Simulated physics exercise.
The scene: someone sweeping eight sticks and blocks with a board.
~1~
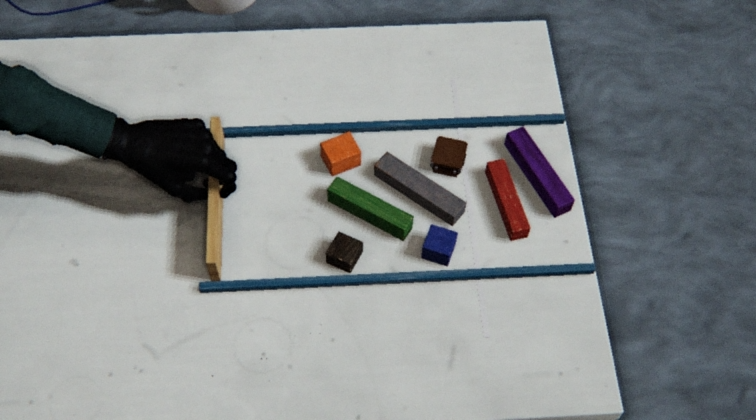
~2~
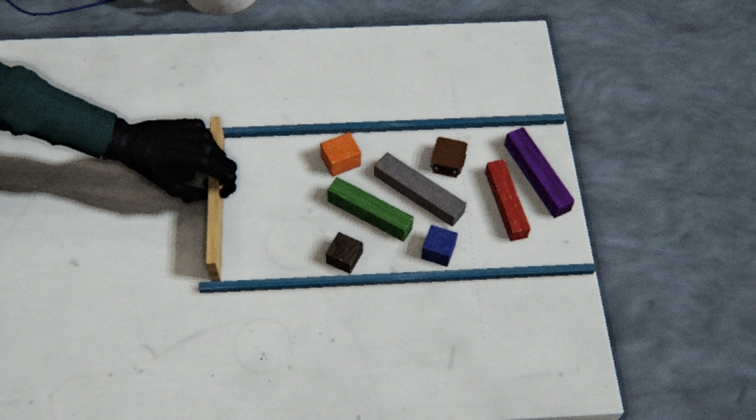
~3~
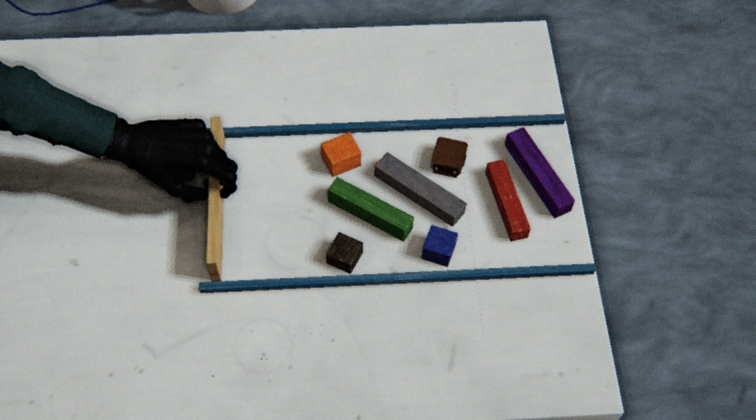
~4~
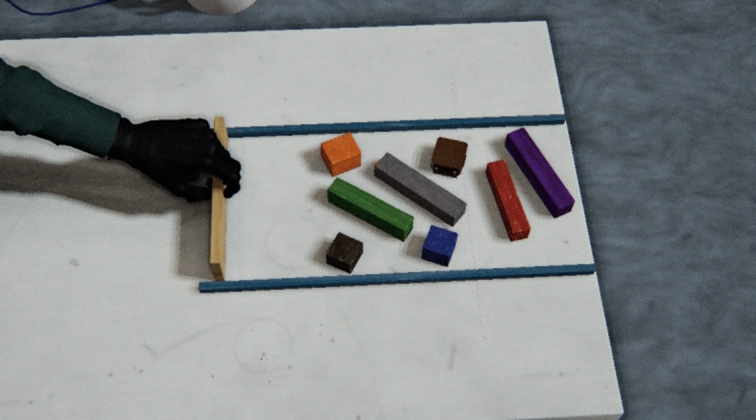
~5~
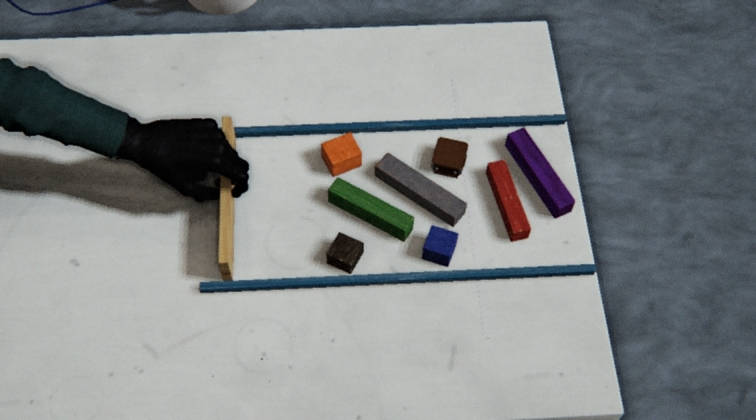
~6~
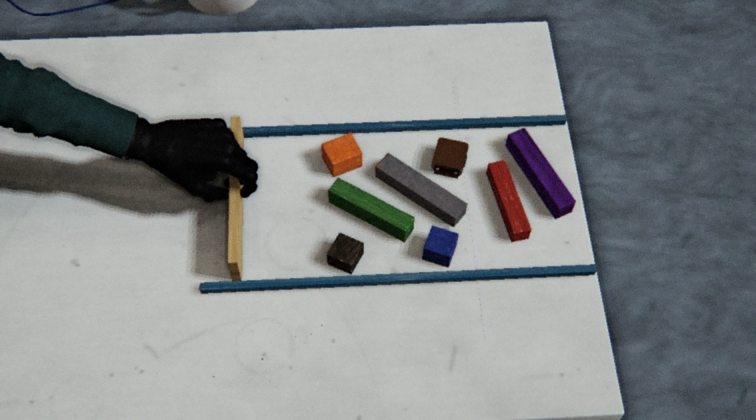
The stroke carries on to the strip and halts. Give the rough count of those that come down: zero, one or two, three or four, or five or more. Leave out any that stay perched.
Here the number that fall off is zero.
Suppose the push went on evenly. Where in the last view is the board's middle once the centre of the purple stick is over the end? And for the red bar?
Its middle is around (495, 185) and around (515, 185).
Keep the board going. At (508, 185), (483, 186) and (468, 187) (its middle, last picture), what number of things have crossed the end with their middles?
It would be 1, 0 and 0.
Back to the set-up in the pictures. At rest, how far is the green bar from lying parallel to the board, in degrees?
Some 20 degrees.
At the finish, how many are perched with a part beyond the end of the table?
0 of them.
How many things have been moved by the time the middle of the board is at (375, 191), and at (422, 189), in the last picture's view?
5 and 6.
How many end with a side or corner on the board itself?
It touches 3.
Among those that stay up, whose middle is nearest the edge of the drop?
The purple stick.
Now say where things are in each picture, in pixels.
The first picture shows purple stick (539, 172); red bar (507, 199); brown case (449, 157); board (216, 197); tape (469, 197).
The second picture shows red bar (507, 200); green bar (370, 209).
The third picture shows brown case (449, 158); grey bar (420, 189).
The fourth picture shows purple stick (539, 172); board (219, 197).
The fifth picture shows red bar (508, 200); blue block (440, 246).
The sixth picture shows purple stick (540, 173); red bar (508, 201); brown case (450, 158); board (236, 197); tape (470, 198).
Early on, none off yet; purple stick at rest near (540, 173); red bar at rest near (508, 201); brown case at rest near (450, 158).
A while later, none off yet; purple stick at rest near (540, 173); red bar at rest near (508, 201); brown case moving near (454, 157).
Finally, the number that fall off is zero.
